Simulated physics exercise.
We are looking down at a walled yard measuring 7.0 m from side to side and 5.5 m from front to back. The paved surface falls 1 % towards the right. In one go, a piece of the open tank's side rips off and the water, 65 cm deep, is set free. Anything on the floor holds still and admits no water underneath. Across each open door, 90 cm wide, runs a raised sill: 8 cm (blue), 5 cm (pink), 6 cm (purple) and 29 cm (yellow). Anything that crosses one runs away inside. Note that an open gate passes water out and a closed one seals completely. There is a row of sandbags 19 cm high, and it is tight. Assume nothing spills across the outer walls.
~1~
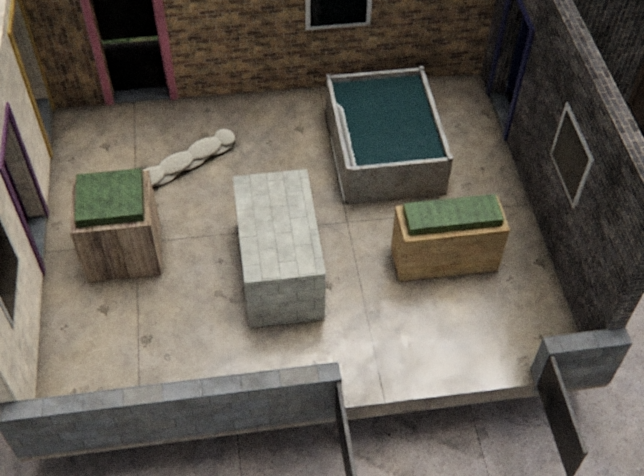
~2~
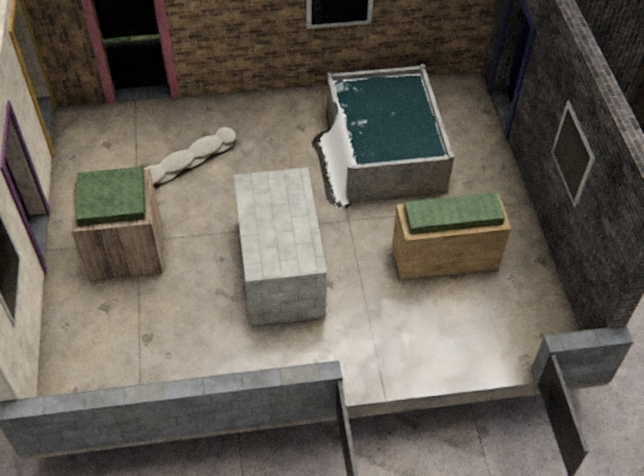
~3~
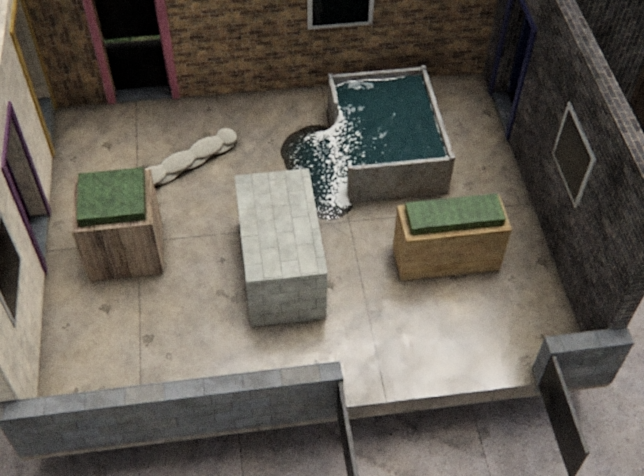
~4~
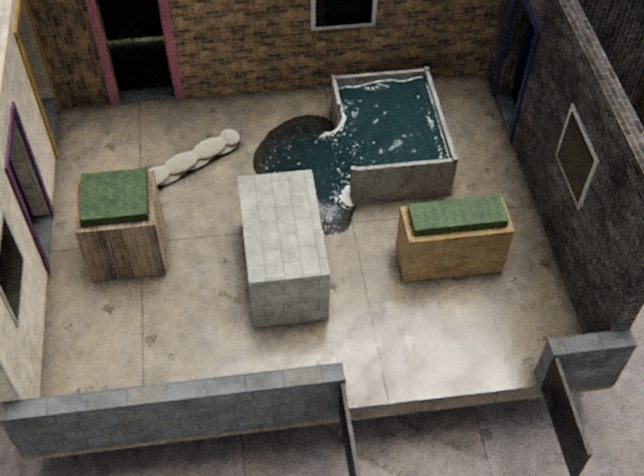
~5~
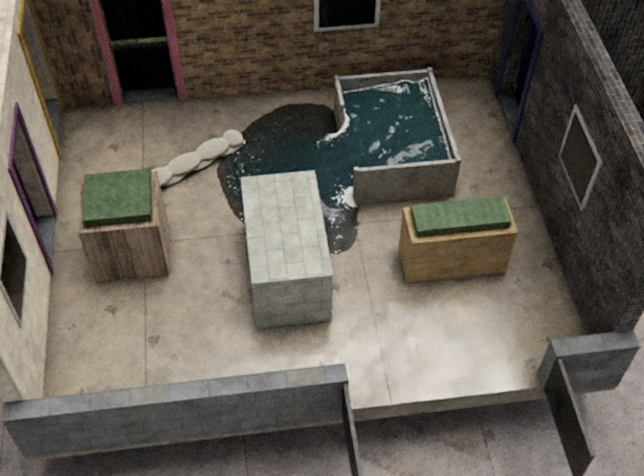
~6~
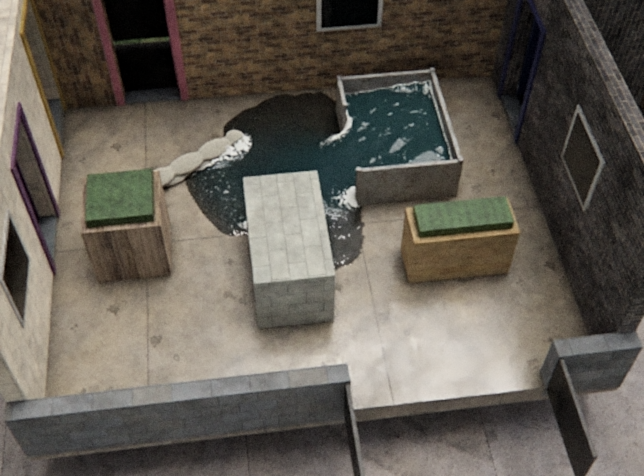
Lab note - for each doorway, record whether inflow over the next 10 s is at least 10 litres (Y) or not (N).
Record: Blue door N; pink door Y; purple door Y; yellow door N.
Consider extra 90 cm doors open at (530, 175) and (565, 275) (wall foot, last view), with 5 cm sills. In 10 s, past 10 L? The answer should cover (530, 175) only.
At that door: Within the limit.
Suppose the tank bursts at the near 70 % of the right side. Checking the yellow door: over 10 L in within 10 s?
Then the yellow door ends up within bounds.
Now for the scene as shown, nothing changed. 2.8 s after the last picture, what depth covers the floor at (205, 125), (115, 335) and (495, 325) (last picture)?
Roughly 1, 1, 0 cm.
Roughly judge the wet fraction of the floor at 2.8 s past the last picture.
I'd guess around 50 %.
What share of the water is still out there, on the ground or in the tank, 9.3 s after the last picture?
I'd put it at some 86 percent still there.
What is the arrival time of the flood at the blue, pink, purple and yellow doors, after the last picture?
Blue = 6.5 s, pink = 0.7 s, purple = 0.7 s, yellow = 1.4 s.
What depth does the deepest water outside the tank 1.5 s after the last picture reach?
It tops out at some 35 cm.
Then, 0.7 s after the last picture water covers 25 % of the floor and is deepest (38 cm) near (134, 222); blue door not reached, pink door 5 cm at the sill, 0 L in, purple door not reached, yellow door not reached.
Then, 1.5 s after the last picture water covers 40 % of the floor and is deepest (35 cm) near (147, 221); blue door not reached, pink door 7 cm at the sill, 2 L in, purple door 10 cm at the sill, 31 L in, yellow door 5 cm at the sill, 0 L in.
Then, 2.8 s after the last picture water covers 50 % of the floor and is deepest (20 cm) near (65, 122); blue door not reached, pink door 8 cm at the sill, 4 L in, purple door 9 cm at the sill, 81 L in, yellow door 15 cm at the sill, 0 L in.
Then, 5.3 s after the last picture water covers 70 % of the floor and is deepest (14 cm) near (217, 143); blue door not reached, pink door 6 cm at the sill, 29 L in, purple door 6 cm at the sill, 95 L in, yellow door 6 cm at the sill, 0 L in.
Then, 9.3 s after the last picture water covers 90 % of the floor and is deepest (10 cm) near (485, 81); blue door 6 cm at the sill, 0 L in, pink door 3 cm at the sill, 34 L in, purple door 5 cm at the sill, 98 L in, yellow door 4 cm at the sill, 0 L in.
